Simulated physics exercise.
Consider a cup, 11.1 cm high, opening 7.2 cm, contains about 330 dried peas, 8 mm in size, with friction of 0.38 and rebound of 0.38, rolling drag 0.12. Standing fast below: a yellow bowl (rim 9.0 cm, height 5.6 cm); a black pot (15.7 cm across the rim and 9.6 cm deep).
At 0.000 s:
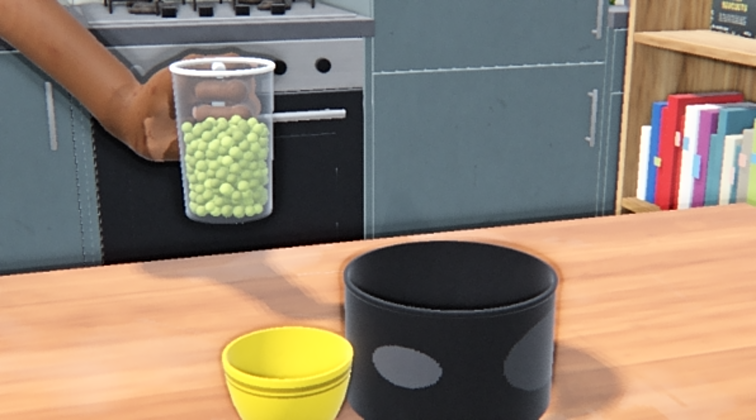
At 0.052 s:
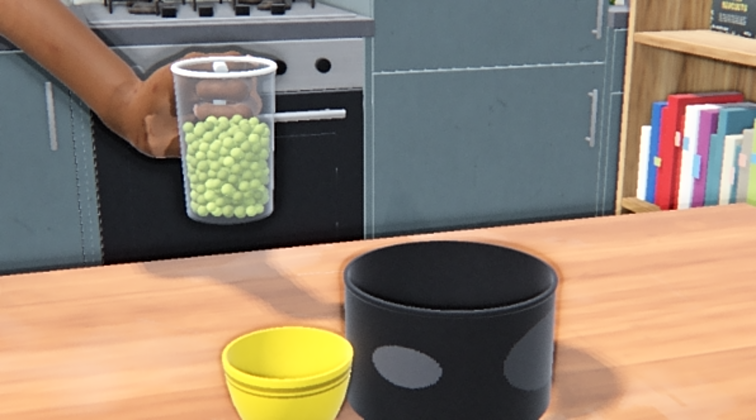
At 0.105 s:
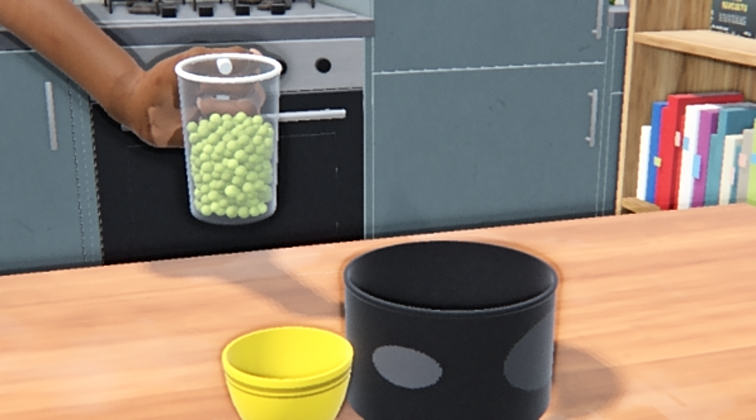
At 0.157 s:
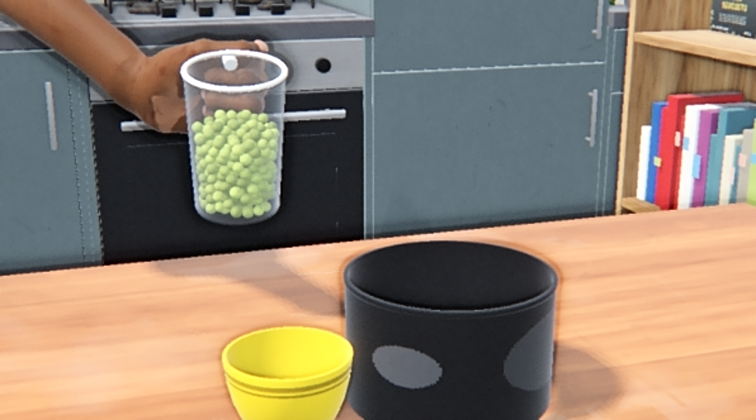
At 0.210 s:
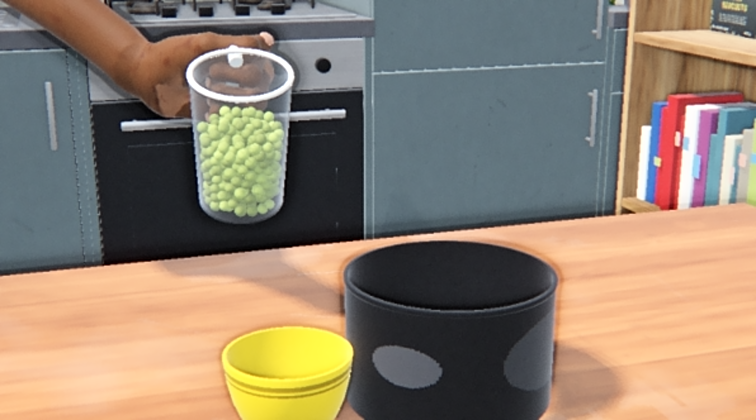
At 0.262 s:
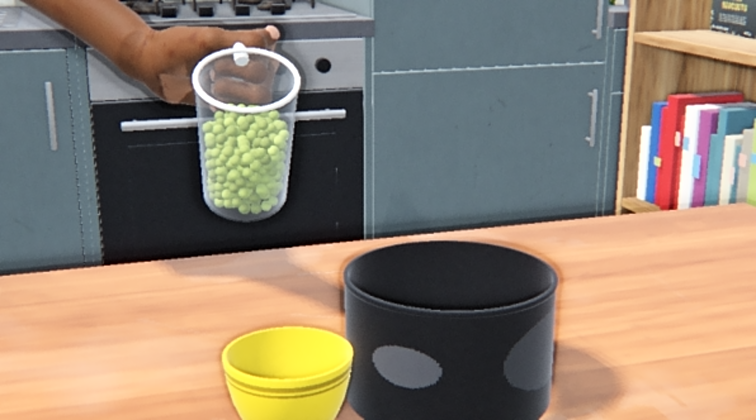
In a kitchen, a hand holds a clear cup of green peas above a wooden counter with a yellow bowl and a black pot, then gradually tilts it forward while shifting it slightly to the right.
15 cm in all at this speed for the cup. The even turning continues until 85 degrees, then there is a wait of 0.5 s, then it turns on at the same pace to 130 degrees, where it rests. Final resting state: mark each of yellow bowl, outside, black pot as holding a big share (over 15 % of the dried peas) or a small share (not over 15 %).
Yellow bowl: Small share, outside everything: Small share, black pot: Big share.
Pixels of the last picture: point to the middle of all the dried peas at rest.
Position: Approx. (433, 398).
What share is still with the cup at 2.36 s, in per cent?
0 per cent.
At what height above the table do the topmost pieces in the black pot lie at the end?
Height at rest: Approx. 3.5 cm.
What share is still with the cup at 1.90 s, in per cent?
Roughly 0 per cent of the load is still held.
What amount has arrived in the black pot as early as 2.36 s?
100 per cent.
After 0.89 s, tilt 85 degrees; cup 100 %; middle of all pieces near (301, 142).
Then, at 1.41 s, tilt 99 degrees; cup 95 %; middle of all pieces near (346, 141).
After 1.90 s, tilt 130 degrees; black pot 100 %; middle of all pieces near (427, 385).
After 2.36 s, tilt 130 degrees; black pot 100 %; middle of all pieces near (437, 390).
At rest (2.6 s), outside 0 %, cup 0 %, black pot 100 %, yellow bowl 0 %.
